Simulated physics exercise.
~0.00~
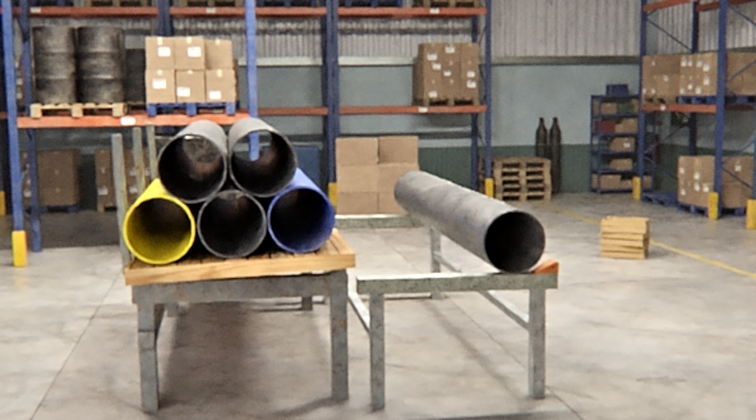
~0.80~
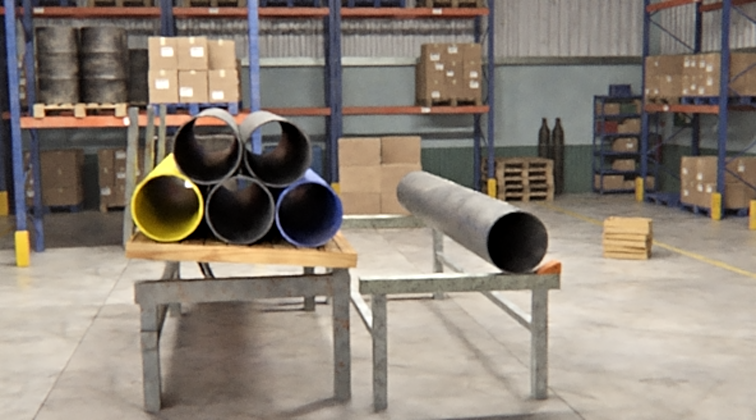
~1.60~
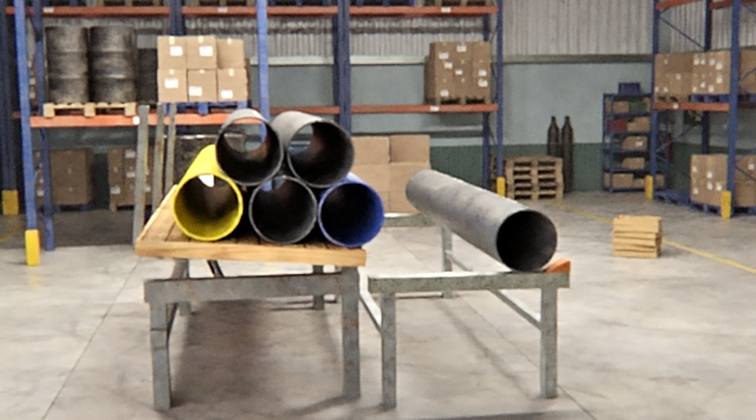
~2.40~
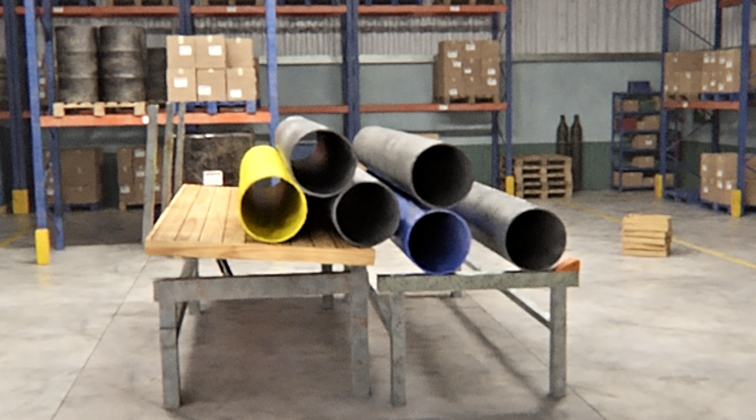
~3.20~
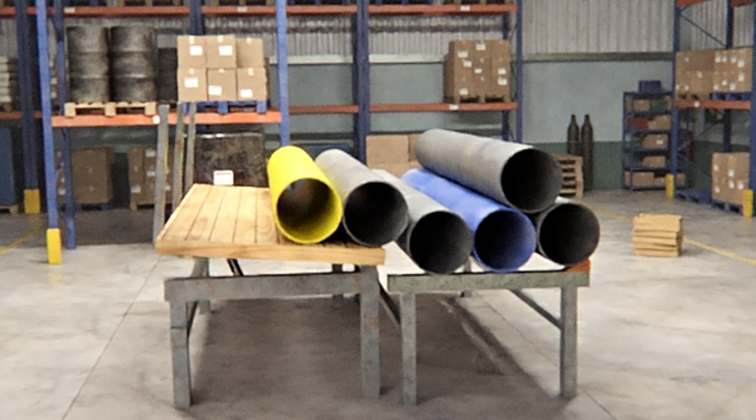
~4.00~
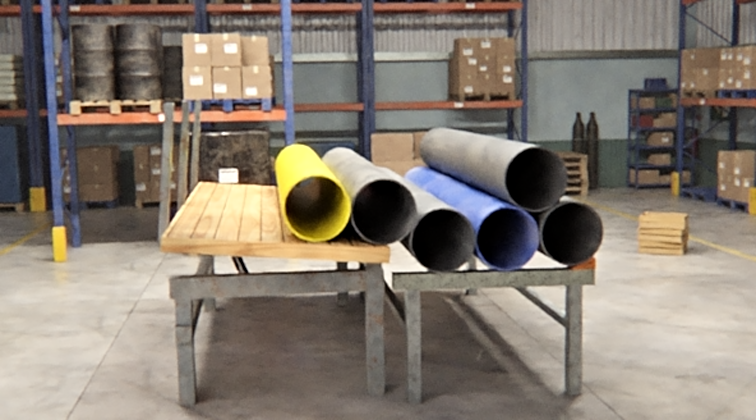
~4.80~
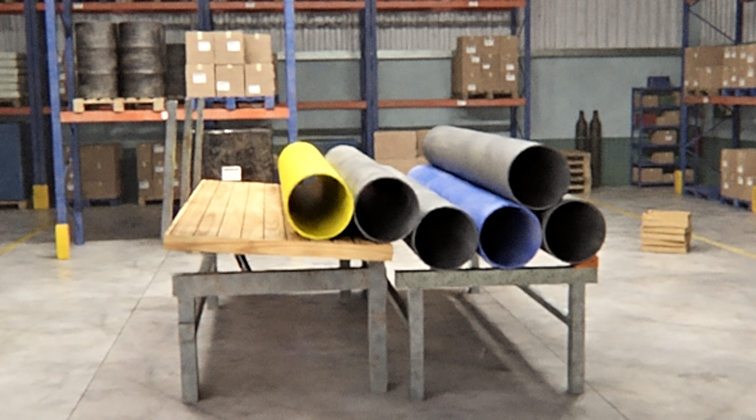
In a warehouse seen from the front, with tall shelves of boxes and drums behind, a wooden-topped table on metal legs stands left of a metal rack. Five pipes are stacked on the table, yellow at lower left, blue at lower right and the rest dark grey, while another grey pipe lies on the rack. The tabletop tilts up at its left side, and the pile rolls right and breaks apart. Blue and two greys cross onto the rack, one grey riding on top. Yellow and a grey stop at the table's right edge, and all the pipes settle.
